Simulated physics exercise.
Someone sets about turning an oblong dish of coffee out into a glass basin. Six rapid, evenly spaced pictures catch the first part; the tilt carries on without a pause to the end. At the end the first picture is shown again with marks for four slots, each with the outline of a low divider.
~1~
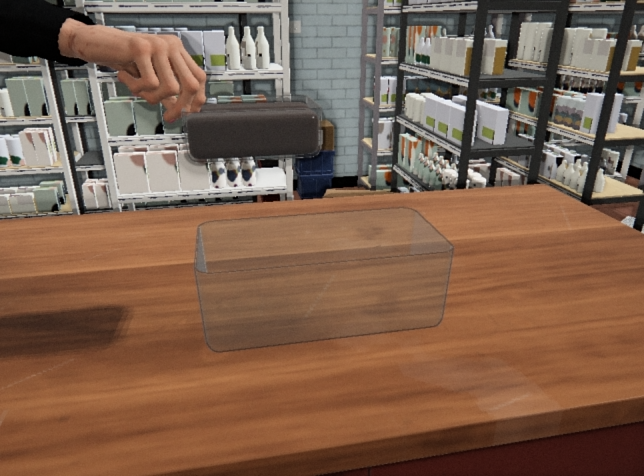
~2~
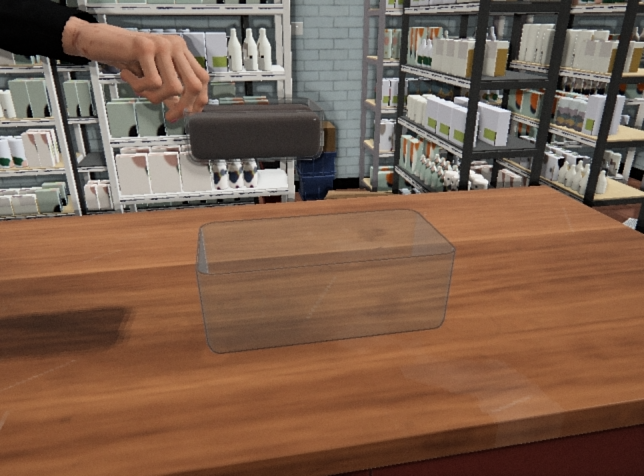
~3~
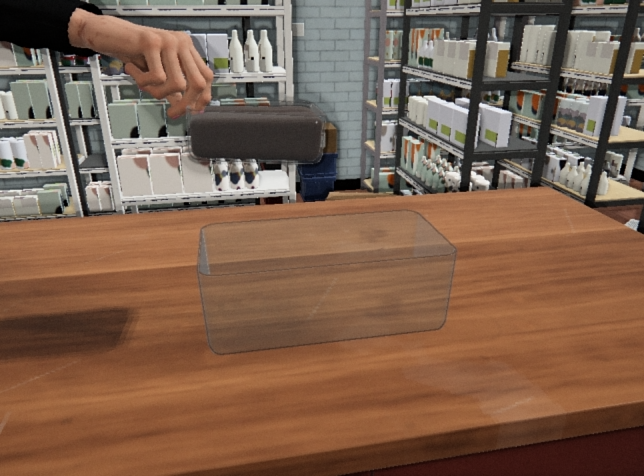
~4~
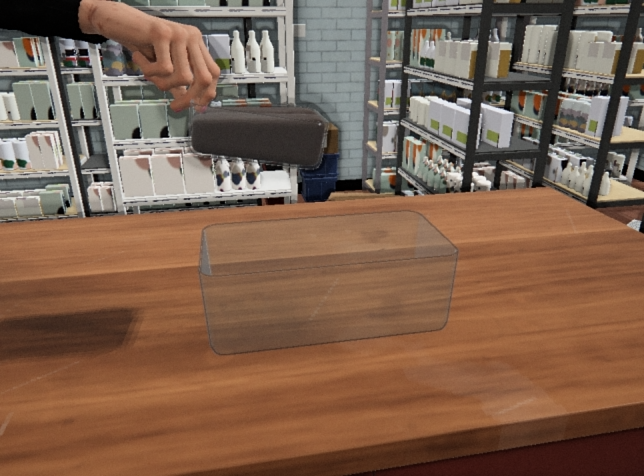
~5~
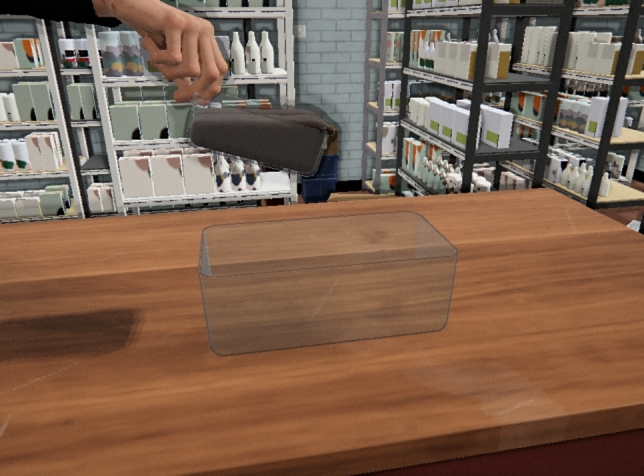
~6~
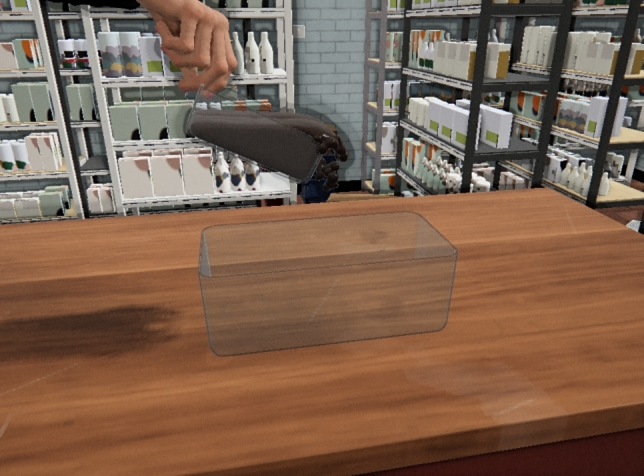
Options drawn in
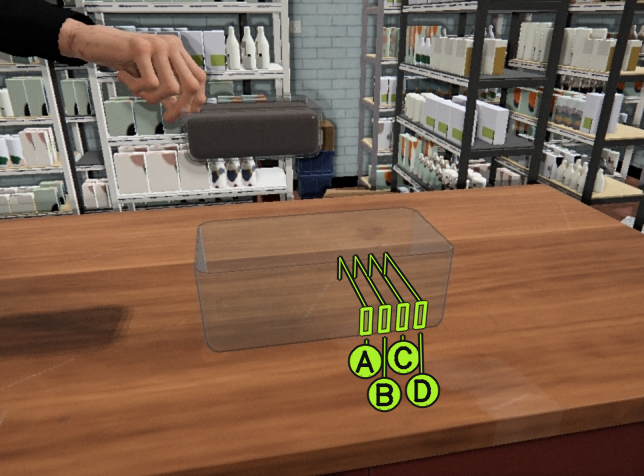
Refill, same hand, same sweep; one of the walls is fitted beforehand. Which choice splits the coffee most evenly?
The answer is slot B.
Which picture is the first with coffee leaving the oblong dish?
Picture 5.
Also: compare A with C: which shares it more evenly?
That is slot A.
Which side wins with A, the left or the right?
More ends on the right.
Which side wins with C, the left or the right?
The left side.
On the marked copy, A at (366, 340); B at (384, 338); C at (402, 335); D at (420, 333).
With A, about 31 % ends left of the wall and 67 % right of it.
With B, about 48 % ends left of the wall and 50 % right of it.
With C, about 83 % ends left of the wall and 14 % right of it; 3 % is lost outside.
With D, about 92 % ends left of the wall and 6 % right of it.
